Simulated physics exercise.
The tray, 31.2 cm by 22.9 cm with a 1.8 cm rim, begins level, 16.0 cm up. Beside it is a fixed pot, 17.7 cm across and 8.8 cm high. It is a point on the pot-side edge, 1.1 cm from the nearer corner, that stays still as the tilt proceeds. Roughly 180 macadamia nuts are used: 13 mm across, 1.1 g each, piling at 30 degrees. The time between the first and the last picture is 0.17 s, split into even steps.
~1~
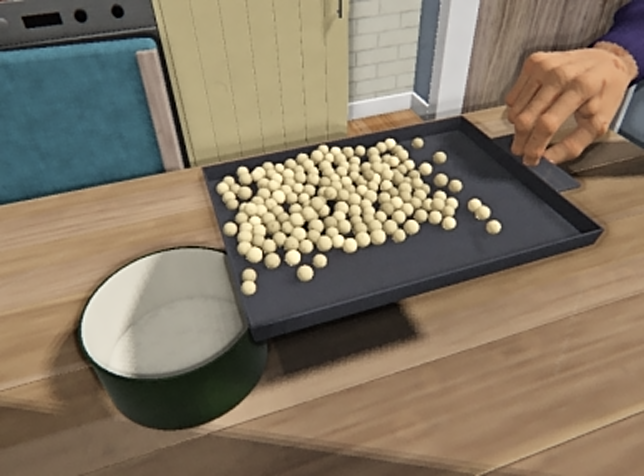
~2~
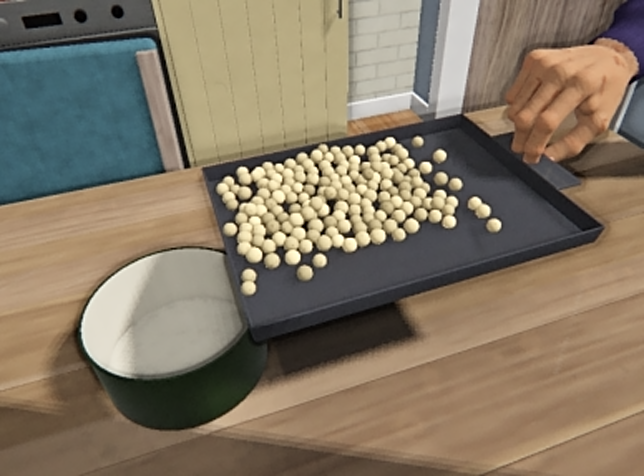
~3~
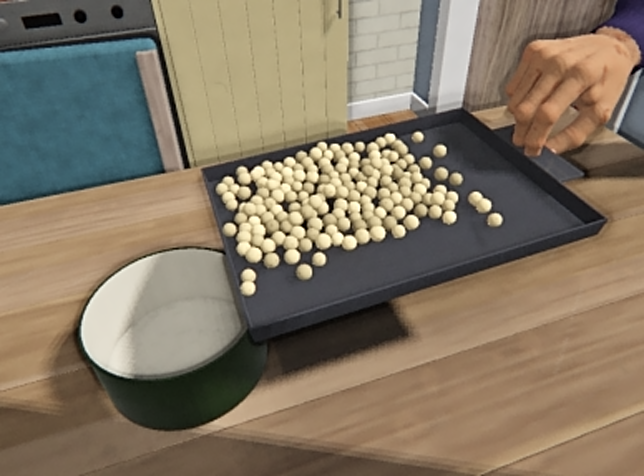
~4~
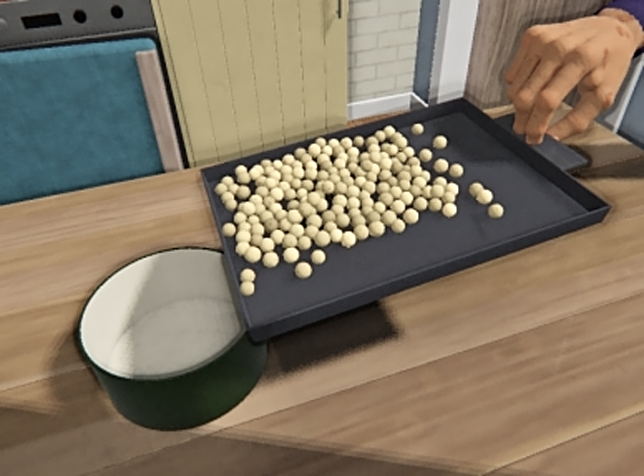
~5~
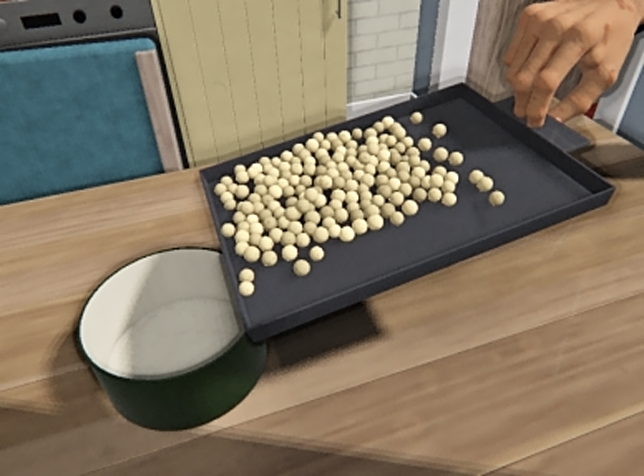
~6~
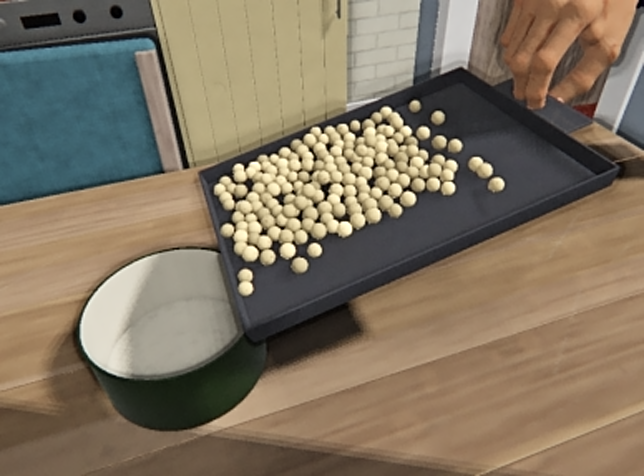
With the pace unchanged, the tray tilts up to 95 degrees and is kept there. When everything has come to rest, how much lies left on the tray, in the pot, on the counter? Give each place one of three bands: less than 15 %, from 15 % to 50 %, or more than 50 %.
As I see it, tray: Minimal; pot: Predominant; counter: Moderate.
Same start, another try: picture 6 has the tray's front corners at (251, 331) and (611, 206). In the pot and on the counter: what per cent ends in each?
Pot: 0, counter: 100.
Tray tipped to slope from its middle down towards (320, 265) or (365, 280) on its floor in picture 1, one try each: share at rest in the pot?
That would be close to 5 per cent and then close to 0 per cent.
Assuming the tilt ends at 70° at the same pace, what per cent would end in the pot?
In that case some 5 per cent.
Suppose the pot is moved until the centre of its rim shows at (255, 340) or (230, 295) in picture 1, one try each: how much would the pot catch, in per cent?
The shares would be near 35 and 70 per cent respectively.
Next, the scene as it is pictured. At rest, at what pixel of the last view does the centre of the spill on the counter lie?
Spill centre at rest: About (168, 298).
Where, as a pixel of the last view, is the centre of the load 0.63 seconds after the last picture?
Near (224, 188).
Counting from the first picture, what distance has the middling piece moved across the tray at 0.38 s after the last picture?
5 cm.
Then, 0.38 s after the last picture, tilt 52 degrees; the tray holds 100 %, the pot 0 %.
Then, 0.63 s after the last picture, tilt 79 degrees; the tray holds 95 %, the pot 5 %.
Then, 0.99 s after the last picture, tilt 95 degrees; the tray holds 20 %, the pot 55 %.
In the end, tray 0 %, pot 80 %, counter 20 %.
